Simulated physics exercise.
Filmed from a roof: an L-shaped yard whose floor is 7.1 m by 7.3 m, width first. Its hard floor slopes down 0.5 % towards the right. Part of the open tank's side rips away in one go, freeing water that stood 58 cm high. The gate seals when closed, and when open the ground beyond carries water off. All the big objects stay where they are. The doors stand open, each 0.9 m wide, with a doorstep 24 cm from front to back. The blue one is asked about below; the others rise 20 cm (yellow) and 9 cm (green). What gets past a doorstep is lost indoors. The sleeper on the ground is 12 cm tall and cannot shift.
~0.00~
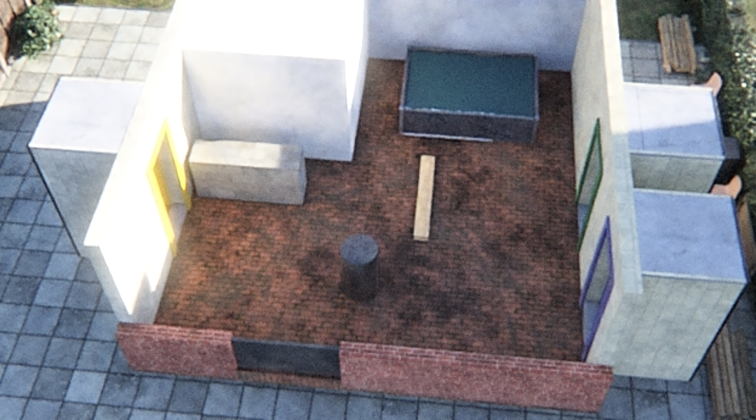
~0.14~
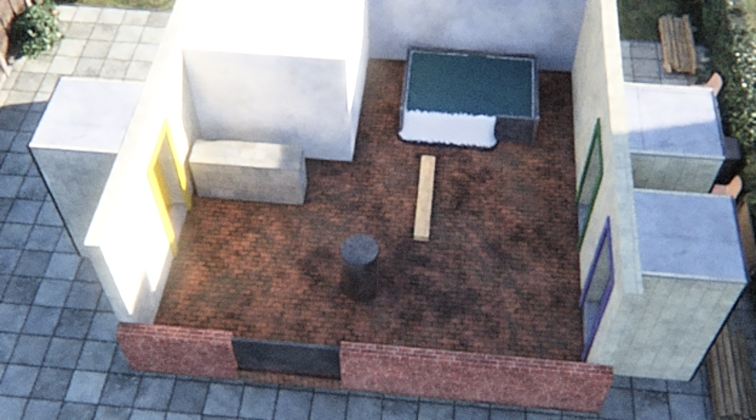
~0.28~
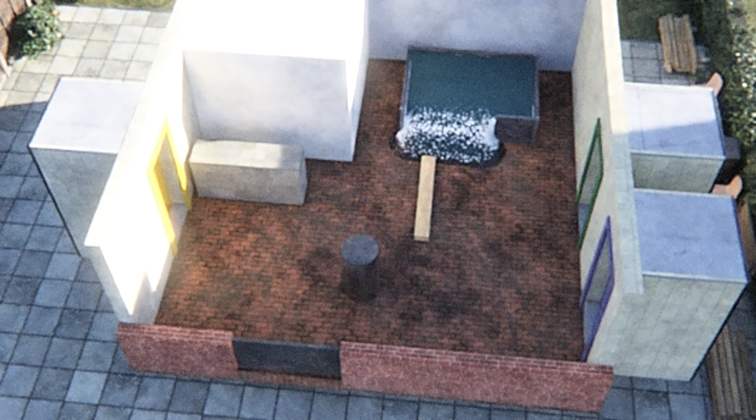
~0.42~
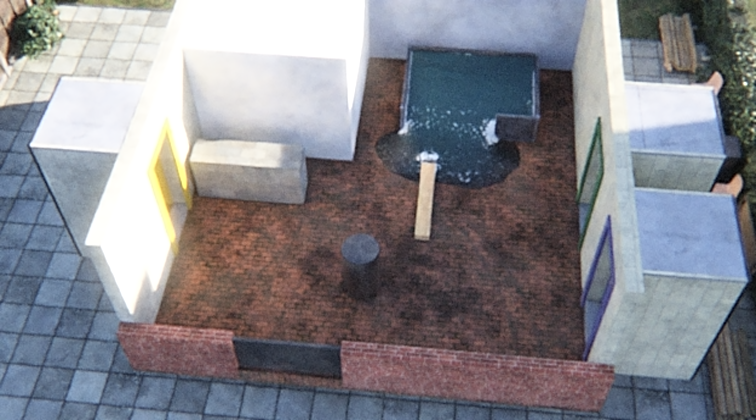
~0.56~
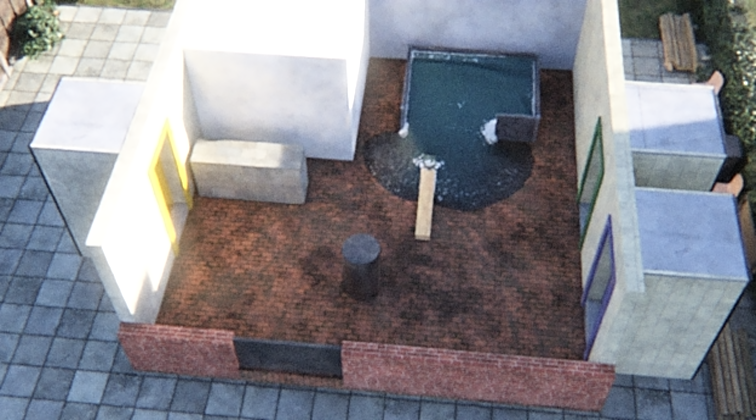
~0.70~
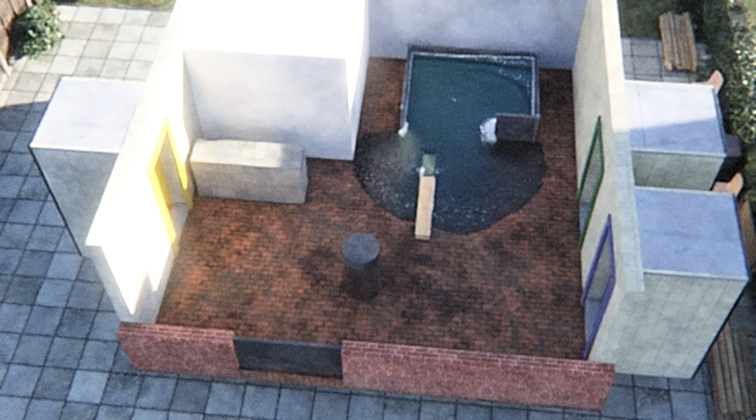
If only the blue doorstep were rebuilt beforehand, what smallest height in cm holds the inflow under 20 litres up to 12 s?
Close to 13 cm is just enough.
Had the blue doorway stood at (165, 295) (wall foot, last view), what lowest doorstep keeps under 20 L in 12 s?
About 7.0 cm.
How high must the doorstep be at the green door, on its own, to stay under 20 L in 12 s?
Roughly 5.5 cm at green.
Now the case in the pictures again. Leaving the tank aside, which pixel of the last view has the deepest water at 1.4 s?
At about (441, 161).
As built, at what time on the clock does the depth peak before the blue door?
Near 3.8 s.
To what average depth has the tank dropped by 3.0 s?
About 19 cm.
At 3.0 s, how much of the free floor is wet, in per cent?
Some 70 per cent of it.
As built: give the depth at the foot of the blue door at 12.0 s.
Some 7.0 cm.
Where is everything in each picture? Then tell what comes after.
In the first picture, the open tank at (470, 84) is whole and still, 58 cm deep; the blue door at (595, 299) is dry.
In the second picture, water pours out at (448, 129) and has run 0.3 m, to (426, 143); about 5 cm deep outside, 58 cm at the back.
In the third picture, the front is at (475, 165), 0.7 m from the gap at (448, 129); 1.2 m2 of floor is wet, 58 cm left at the back.
In the fourth picture, the gap is at (449, 129), the front 1.2 m out at (458, 182); the back of the open tank holds 57 cm.
In the fifth picture, the gap is at (449, 129), the front 1.8 m out at (451, 204); the back of the open tank holds 50 cm.
In the sixth picture, the front is at (446, 227), 2.3 m from the gap at (449, 128); 5.4 m2 of floor is wet, 49 cm left at the back; the blue door at (596, 297), 4.9 m from the gap, is still 2.7 m from the nearest water.
After 1.4 s water covers 35 % of the floor, deepest (29 cm) near (441, 161); it has not reached the blue door.
After 3.0 s water covers 70 % of the floor, deepest (36 cm) near (561, 385); 11 cm at the blue door, 0 litres in over its 27 cm doorstep.
After 12.0 s water covers 100 % of the floor, deepest (10 cm) near (207, 151); 7 cm at the blue door, 0 litres in over its 27 cm doorstep.
At the blue door as built, the water arrived by 2.2 s and peaked near 21 cm at 3.8 s.
Run again over the same 12 s with other heights there, 28 litres in over 12 cm, 9 litres over 16 cm. The limit of 20 litres is kept from about 13 cm up.
